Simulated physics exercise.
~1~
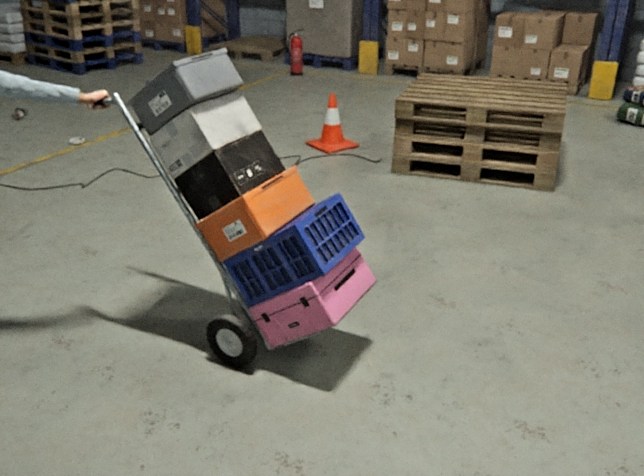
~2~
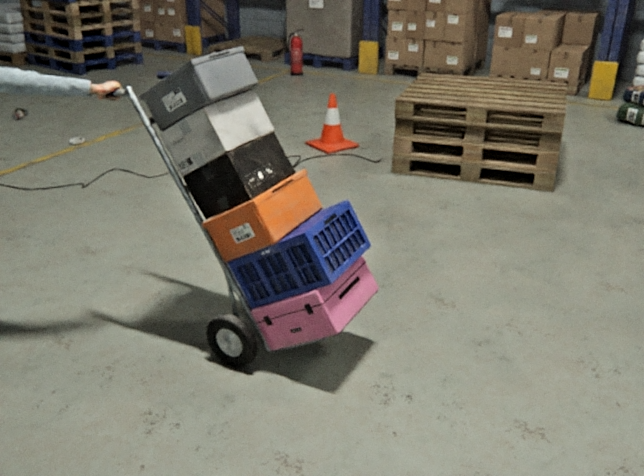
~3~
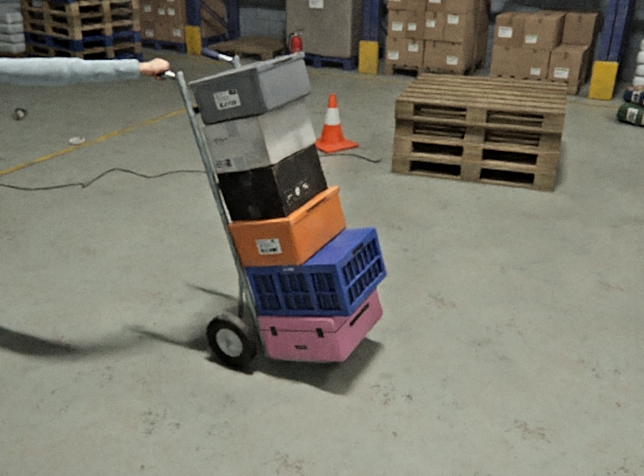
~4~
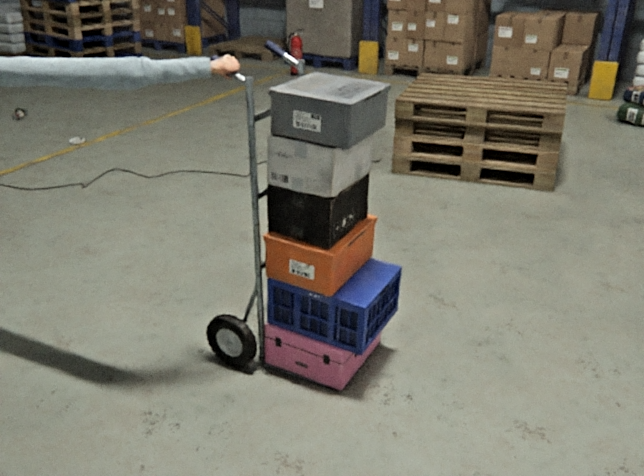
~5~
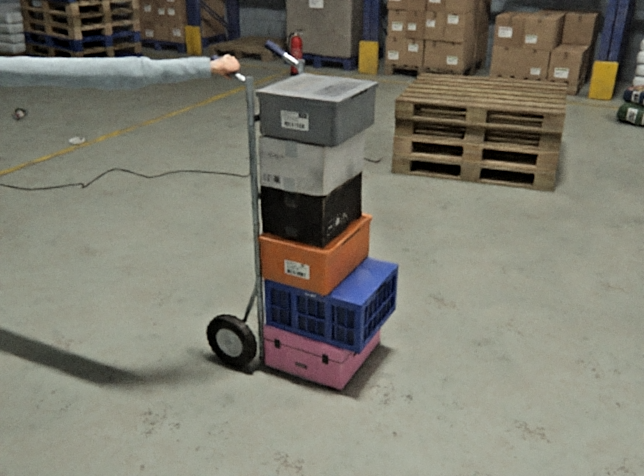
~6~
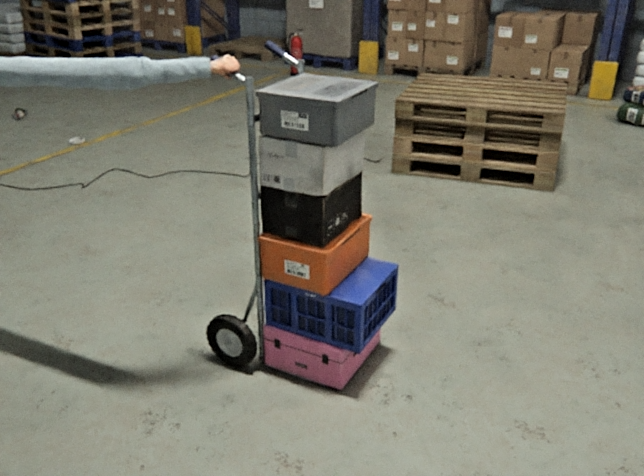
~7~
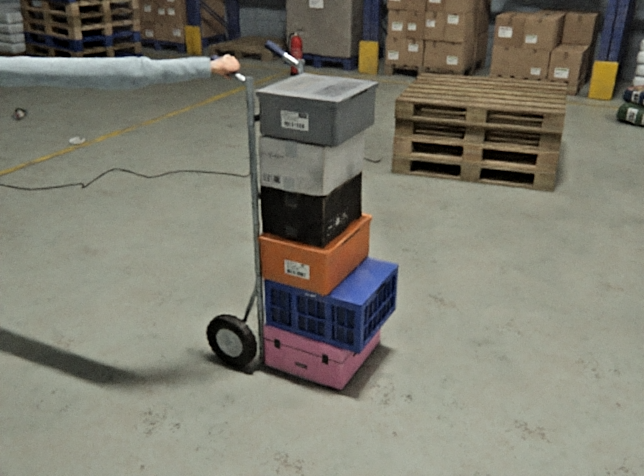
Hand truck stacked with six loose boxes and crates swinging upright in a warehouse as an arm guides it, the stack staying standing.
